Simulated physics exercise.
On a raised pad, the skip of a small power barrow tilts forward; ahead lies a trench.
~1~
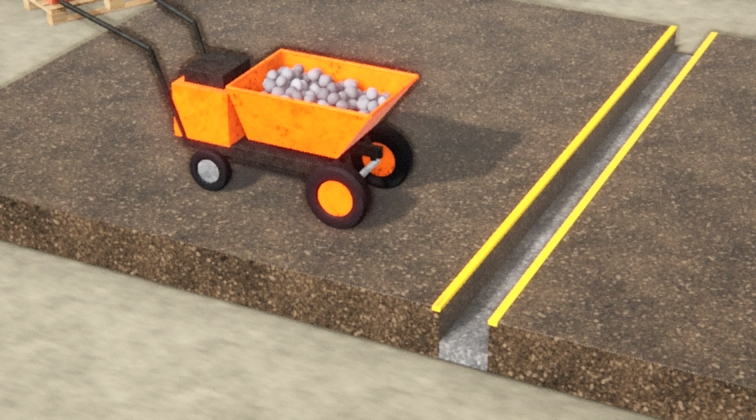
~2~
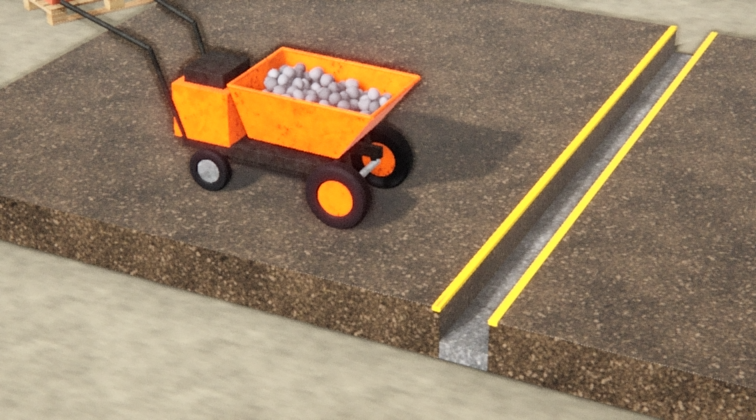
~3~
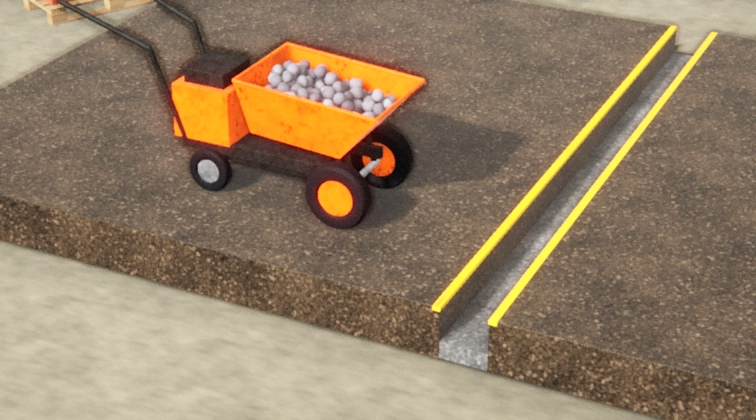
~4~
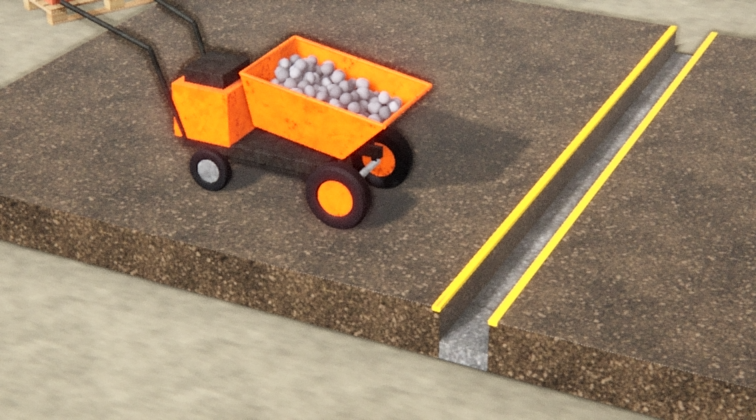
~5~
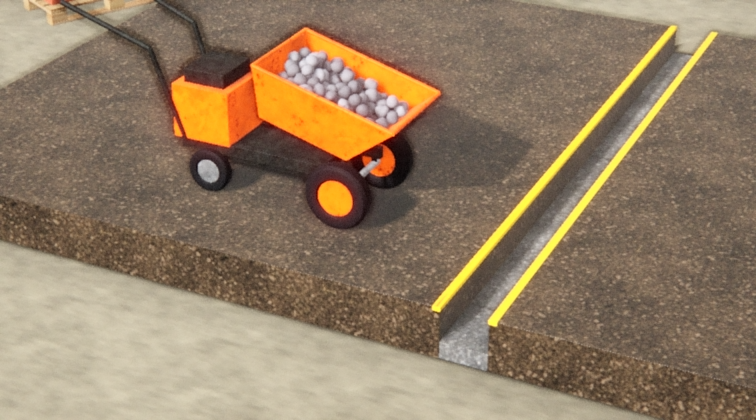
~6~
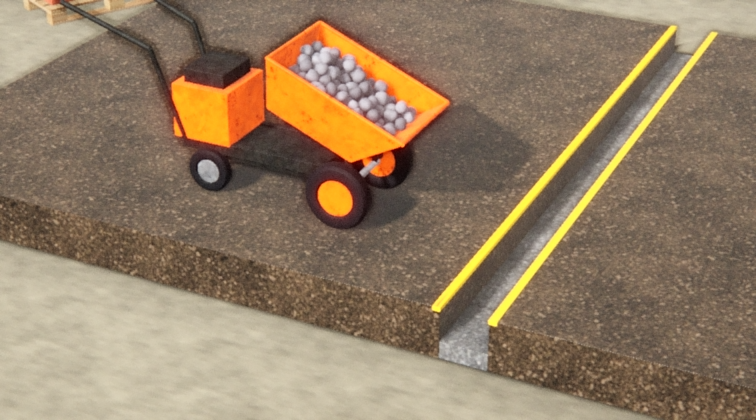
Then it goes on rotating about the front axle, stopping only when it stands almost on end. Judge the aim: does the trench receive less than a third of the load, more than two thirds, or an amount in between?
It receives between a third and two thirds.
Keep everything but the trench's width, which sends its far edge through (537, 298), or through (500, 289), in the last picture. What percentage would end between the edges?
Well, it'd be something like 50 per cent the first time and 40 per cent the second.
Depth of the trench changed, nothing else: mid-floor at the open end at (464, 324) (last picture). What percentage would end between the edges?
About 40 per cent.
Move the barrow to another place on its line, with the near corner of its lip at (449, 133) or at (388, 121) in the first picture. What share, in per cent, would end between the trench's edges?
The first gives 30 %, the second 60 %.
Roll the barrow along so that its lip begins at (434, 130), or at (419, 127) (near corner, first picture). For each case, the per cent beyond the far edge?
In turn 30 and 10 in a hundred.
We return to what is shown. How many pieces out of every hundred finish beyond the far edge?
About 0 per cent.
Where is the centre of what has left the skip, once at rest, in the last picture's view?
I'd place the middle at about (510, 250).
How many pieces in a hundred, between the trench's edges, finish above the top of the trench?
My figure is near 0 per cent.
Soon after the last picture, skip tipped steeply; all in the skip.
A little later, skip tipped right over; about two thirds in the skip; about a quarter short of the trench; a small part in or heaped over the trench; a stray few falling.
Later still, skip tipped right over; about a quarter in the skip; about a third short of the trench; about a third in or heaped over the trench; a stray few beyond it.
At rest, skip tipped right over; about a quarter in the skip; about a quarter short of the trench; about half in or heaped over the trench; a stray few beyond it.
